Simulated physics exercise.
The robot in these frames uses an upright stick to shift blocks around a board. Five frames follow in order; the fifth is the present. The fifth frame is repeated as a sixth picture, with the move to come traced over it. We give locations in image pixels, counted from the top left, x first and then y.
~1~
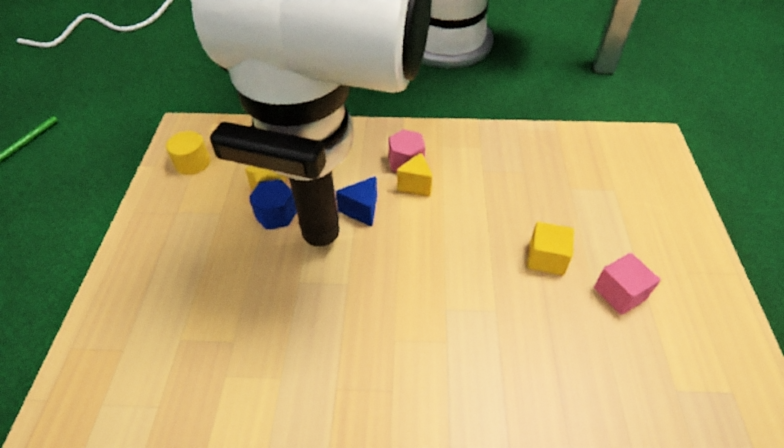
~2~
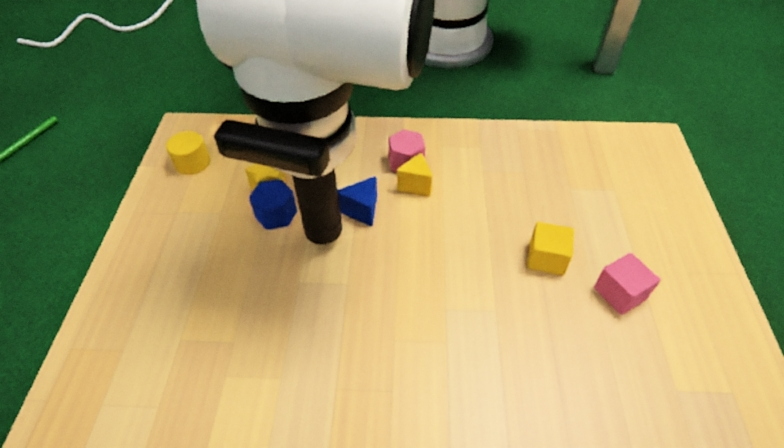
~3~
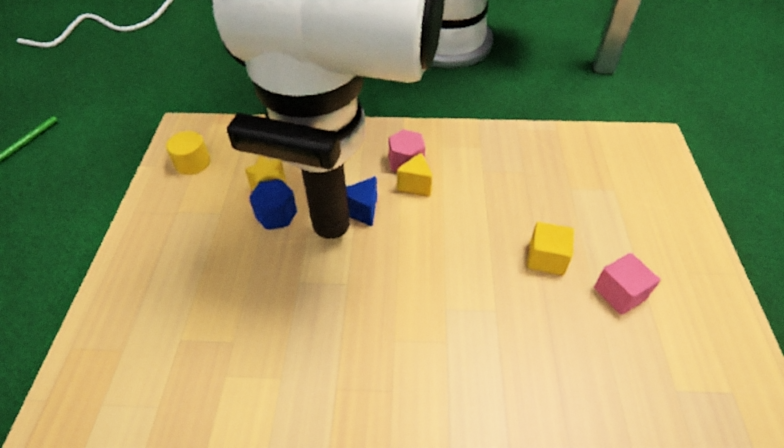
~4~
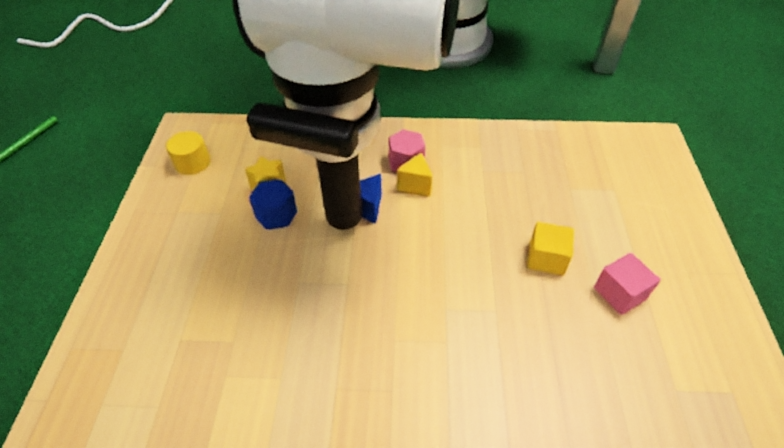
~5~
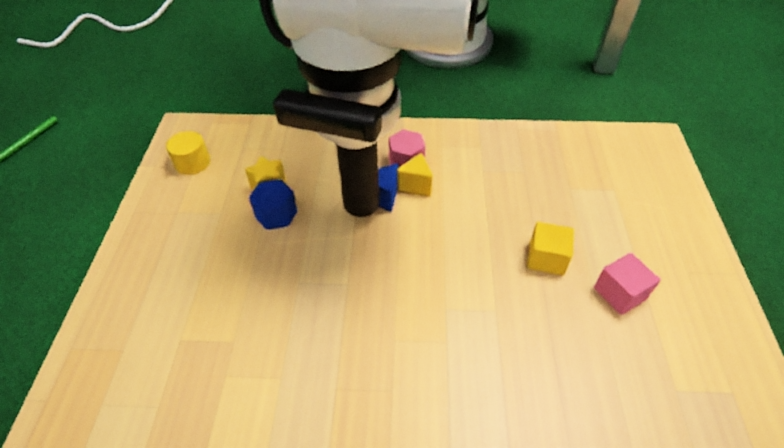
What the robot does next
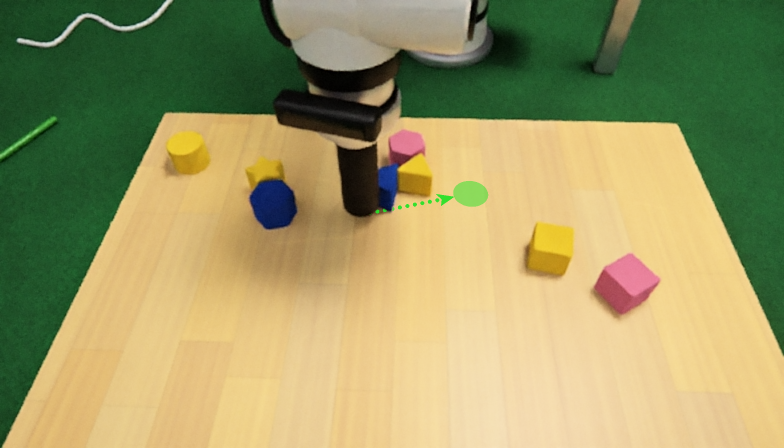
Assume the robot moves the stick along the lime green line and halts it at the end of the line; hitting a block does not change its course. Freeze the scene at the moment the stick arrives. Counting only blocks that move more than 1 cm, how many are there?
In total, two blocks get moved by over 1 cm.
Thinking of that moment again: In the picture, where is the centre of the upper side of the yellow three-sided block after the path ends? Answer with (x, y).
My estimate: (439, 158).
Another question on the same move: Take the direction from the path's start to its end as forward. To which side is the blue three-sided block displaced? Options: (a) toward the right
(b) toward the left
The one that fits is b, toward the left.
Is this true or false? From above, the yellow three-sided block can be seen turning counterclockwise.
True
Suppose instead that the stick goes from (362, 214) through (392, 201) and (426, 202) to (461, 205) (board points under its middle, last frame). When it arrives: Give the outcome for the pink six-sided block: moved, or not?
It gets pushed out of place.
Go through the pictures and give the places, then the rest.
The first frame shows stick tip (321, 232); block tops, blue six-sided block (271, 194); blue three-sided block (361, 191); pink six-sided block (407, 141); yellow three-sided block (417, 166).
The second frame shows stick (324, 231); blocks unchanged.
The third frame shows stick (332, 225); blocks unchanged.
The fourth frame shows stick (344, 216); blue three-sided block (365, 188).
The fifth frame shows stick (362, 204); blue six-sided block (271, 194); blue three-sided block (382, 176); pink six-sided block (407, 141); yellow three-sided block (417, 166).
Path on the board, from (362, 214) to (471, 194).
The first path, step by step. One third of the way, stick (401, 197); blue three-sided block (400, 164), turned 45° anticlockwise; pink six-sided block (407, 138); yellow three-sided block (426, 161), turned 40° clockwise.
Two thirds of the way, stick (438, 190); blue three-sided block (400, 164), turned 50° anticlockwise; pink six-sided block (407, 138); yellow three-sided block (434, 158).
At the end, stick (472, 183); blue six-sided block in place; blue three-sided block (400, 164), turned 50° anticlockwise; pink six-sided block (407, 138); yellow three-sided block (439, 158), turned 25° anticlockwise.
